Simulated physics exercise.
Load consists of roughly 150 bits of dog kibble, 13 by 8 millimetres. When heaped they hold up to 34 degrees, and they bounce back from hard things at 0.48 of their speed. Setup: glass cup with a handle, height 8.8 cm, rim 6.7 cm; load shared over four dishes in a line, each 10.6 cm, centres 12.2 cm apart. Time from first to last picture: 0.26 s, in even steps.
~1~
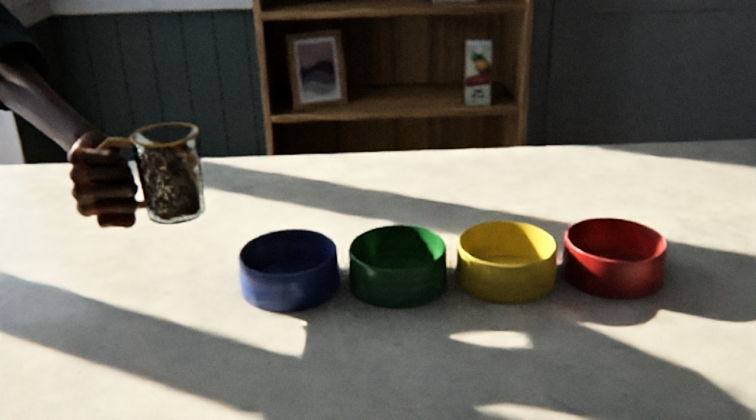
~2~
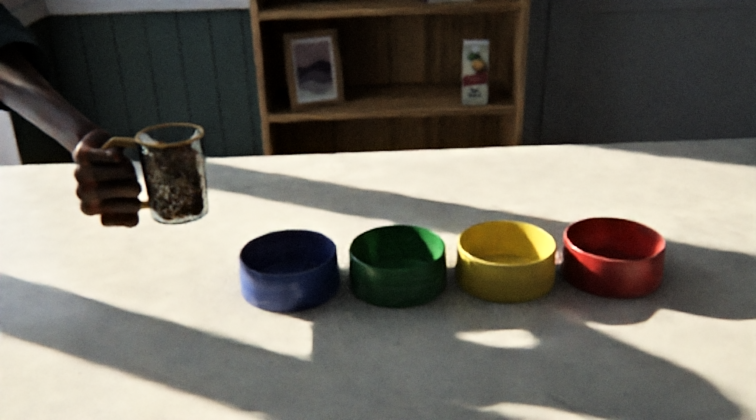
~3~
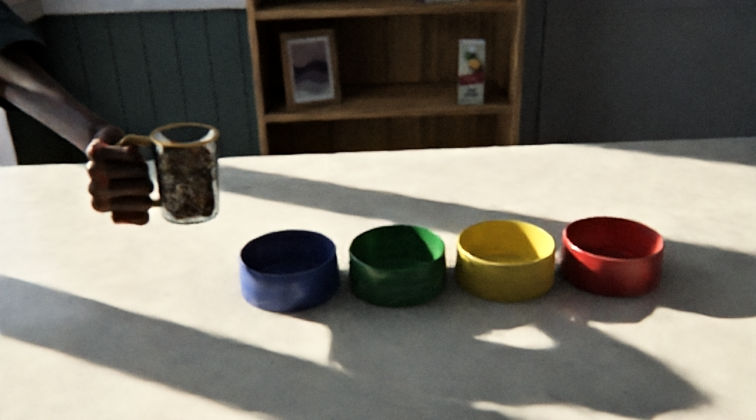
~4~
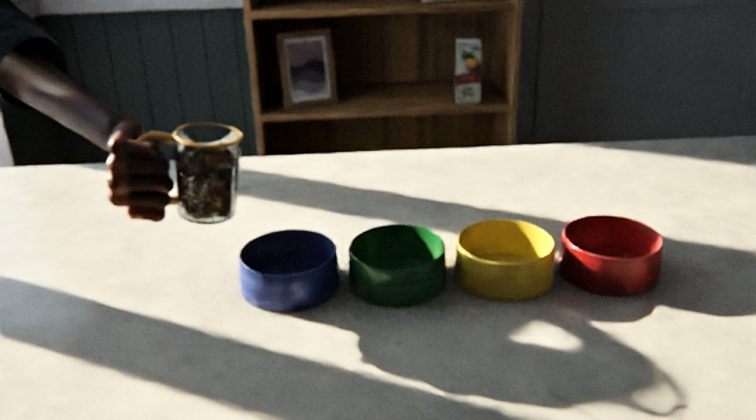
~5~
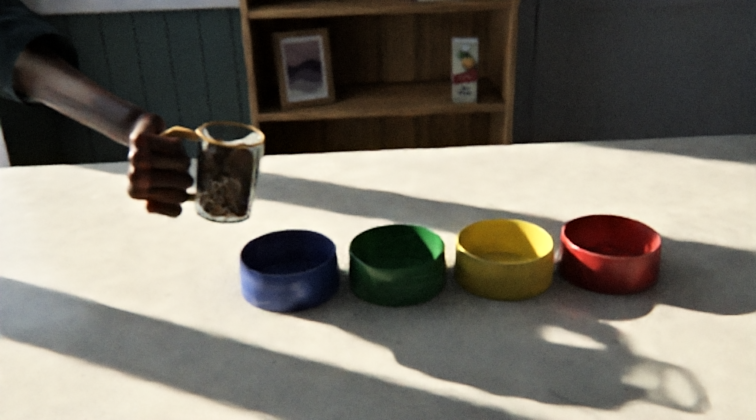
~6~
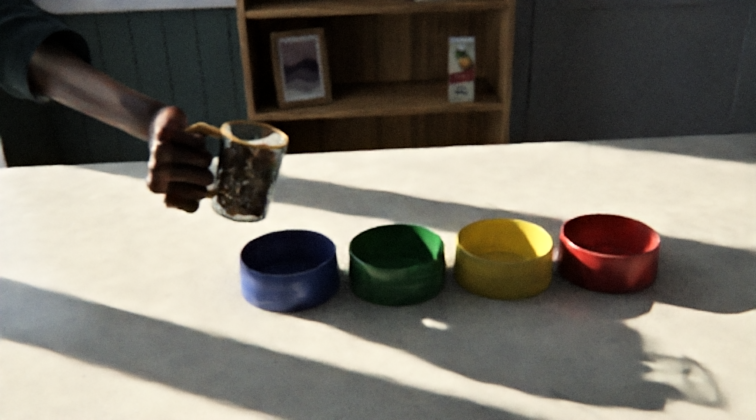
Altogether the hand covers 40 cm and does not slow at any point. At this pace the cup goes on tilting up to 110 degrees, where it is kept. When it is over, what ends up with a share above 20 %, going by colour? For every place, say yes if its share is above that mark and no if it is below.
Red: Yes, blue: No, green: No, yellow: No, counter: No.
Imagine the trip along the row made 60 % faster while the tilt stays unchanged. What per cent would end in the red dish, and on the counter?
Red 100, counter 0.
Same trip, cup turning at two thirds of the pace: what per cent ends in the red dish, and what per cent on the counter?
Then red ends at 100 and the counter at 0.
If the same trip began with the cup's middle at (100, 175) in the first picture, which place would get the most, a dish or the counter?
Yellow.
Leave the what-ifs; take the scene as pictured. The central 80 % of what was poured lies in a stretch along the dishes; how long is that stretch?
6 centimetres.
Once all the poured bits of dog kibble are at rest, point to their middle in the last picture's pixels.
Look around (599, 256) in the last picture.
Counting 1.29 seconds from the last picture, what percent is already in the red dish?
By that moment it's near 40 percent.
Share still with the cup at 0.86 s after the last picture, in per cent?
Some 95 per cent of the load.
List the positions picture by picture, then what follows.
The first picture shows cup at (171, 174), tilt 0 degrees, lip at (197, 133), moved 0.0 cm; middle of the pieces at (170, 183); blue dish at (288, 251); green dish at (398, 247); yellow dish at (507, 243); red dish at (616, 239).
The second picture shows cup at (175, 174), tilt 1 degrees, lip at (202, 134), moved 0.4 cm; middle of the pieces at (174, 184).
The third picture shows cup at (188, 174), tilt 4 degrees, lip at (217, 135), moved 1.8 cm; middle of the pieces at (187, 184).
The fourth picture shows cup at (207, 174), tilt 8 degrees, lip at (240, 137), moved 3.8 cm; middle of the pieces at (205, 183).
The fifth picture shows cup at (227, 173), tilt 12 degrees, lip at (264, 140), moved 6.0 cm; middle of the pieces at (224, 182).
The sixth picture shows cup at (247, 173), tilt 17 degrees, lip at (287, 142), moved 8.1 cm; middle of the pieces at (244, 181); blue dish at (288, 251); green dish at (397, 245); yellow dish at (504, 240); red dish at (610, 234).
Then, 0.51 s after the last picture, tilt 61 degrees; cup holds 100 %.
Then, 0.86 s after the last picture, tilt 90 degrees; cup holds 95 %.
Then, 1.29 s after the last picture, tilt 110 degrees; cup holds 60 %, red 40 %.
In the end, red 90 %, blue 0 %, green 0 %, yellow 0 %, counter 0 %, cup 10 %.
